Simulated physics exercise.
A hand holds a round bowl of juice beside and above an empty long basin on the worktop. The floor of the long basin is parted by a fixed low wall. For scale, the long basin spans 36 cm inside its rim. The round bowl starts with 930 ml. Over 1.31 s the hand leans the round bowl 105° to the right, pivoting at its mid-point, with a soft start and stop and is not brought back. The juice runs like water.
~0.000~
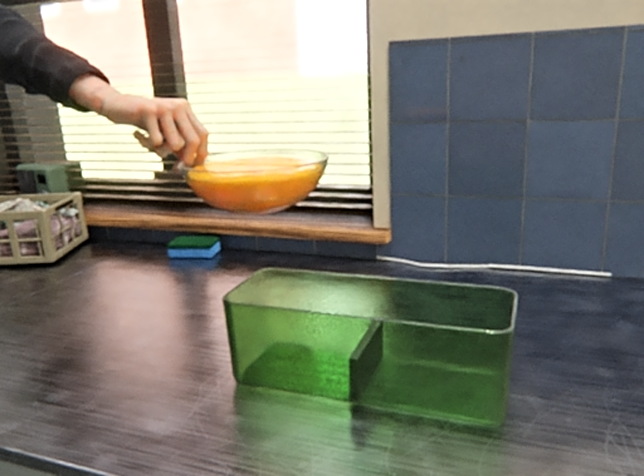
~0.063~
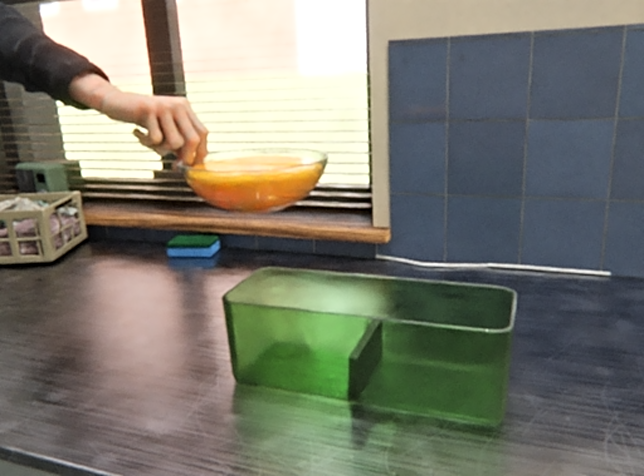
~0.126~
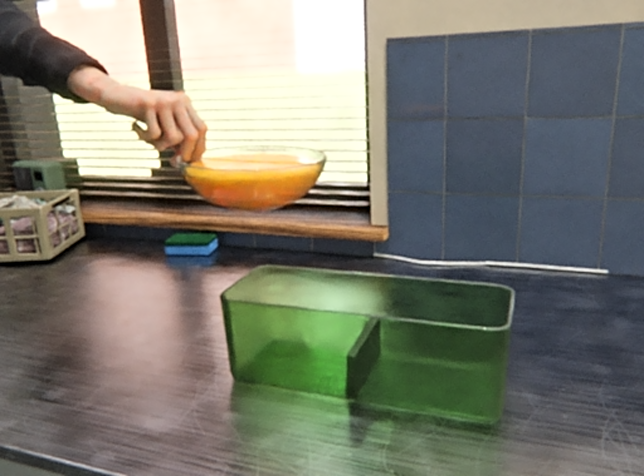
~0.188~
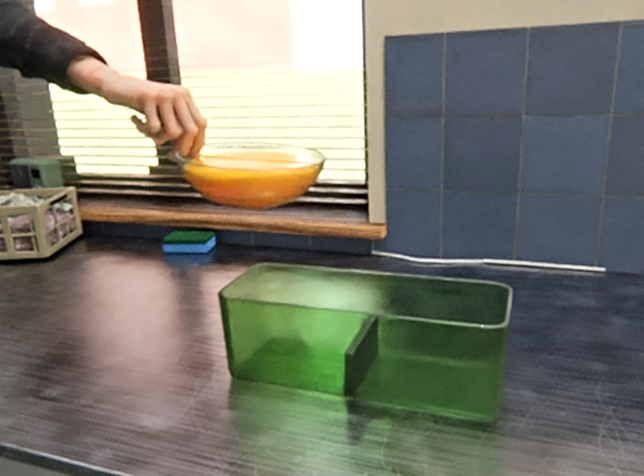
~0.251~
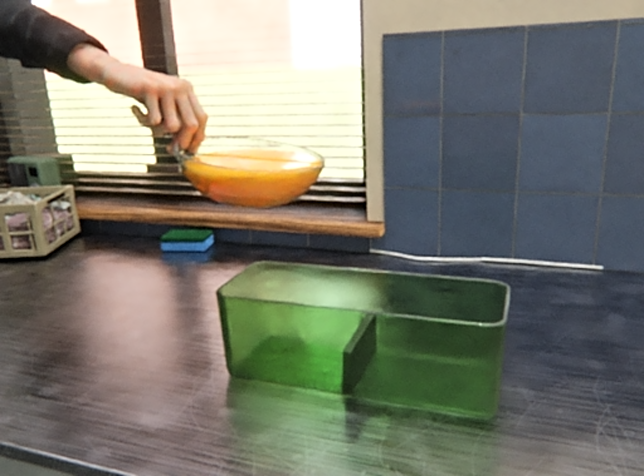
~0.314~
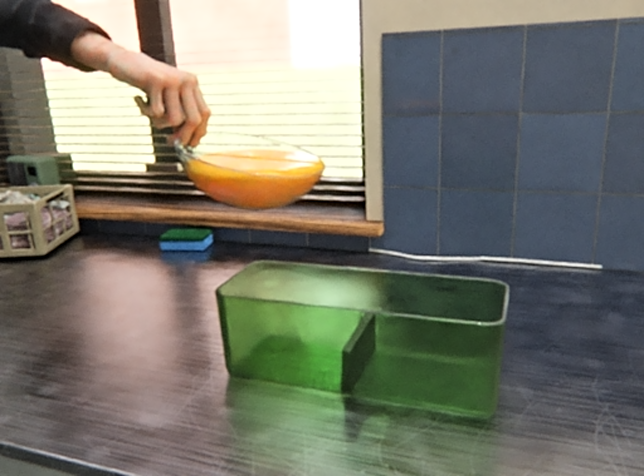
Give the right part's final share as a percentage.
Roughly 60 per cent is past the wall.
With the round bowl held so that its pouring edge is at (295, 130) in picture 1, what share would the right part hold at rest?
Then about 35 per cent.
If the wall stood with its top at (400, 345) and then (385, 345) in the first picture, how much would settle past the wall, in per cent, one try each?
First 10, then 45 per cent.
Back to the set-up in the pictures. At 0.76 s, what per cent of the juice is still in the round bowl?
Some 20 per cent.
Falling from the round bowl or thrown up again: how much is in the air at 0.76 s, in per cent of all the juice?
About 38 per cent.
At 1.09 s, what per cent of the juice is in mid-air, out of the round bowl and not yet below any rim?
About 0 per cent.
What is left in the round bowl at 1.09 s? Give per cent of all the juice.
Some 0 per cent.
After 0.76 s the tilt is 66° and 20 per cent is still to pour, 3 is left of the wall and 36 right of it.
After 1.09 s the tilt is 98° and 0 per cent is still to pour, 30 is left of the wall and 60 right of it.
After 1.44 s the tilt is 105° and 0 per cent is still to pour, 30 is left of the wall and 60 right of it.
After 1.81 s the tilt is 105° and 0 per cent is still to pour, 30 is left of the wall and 60 right of it.
In the end 30 per cent lies left of the wall, 60 right of it and 9 outside.
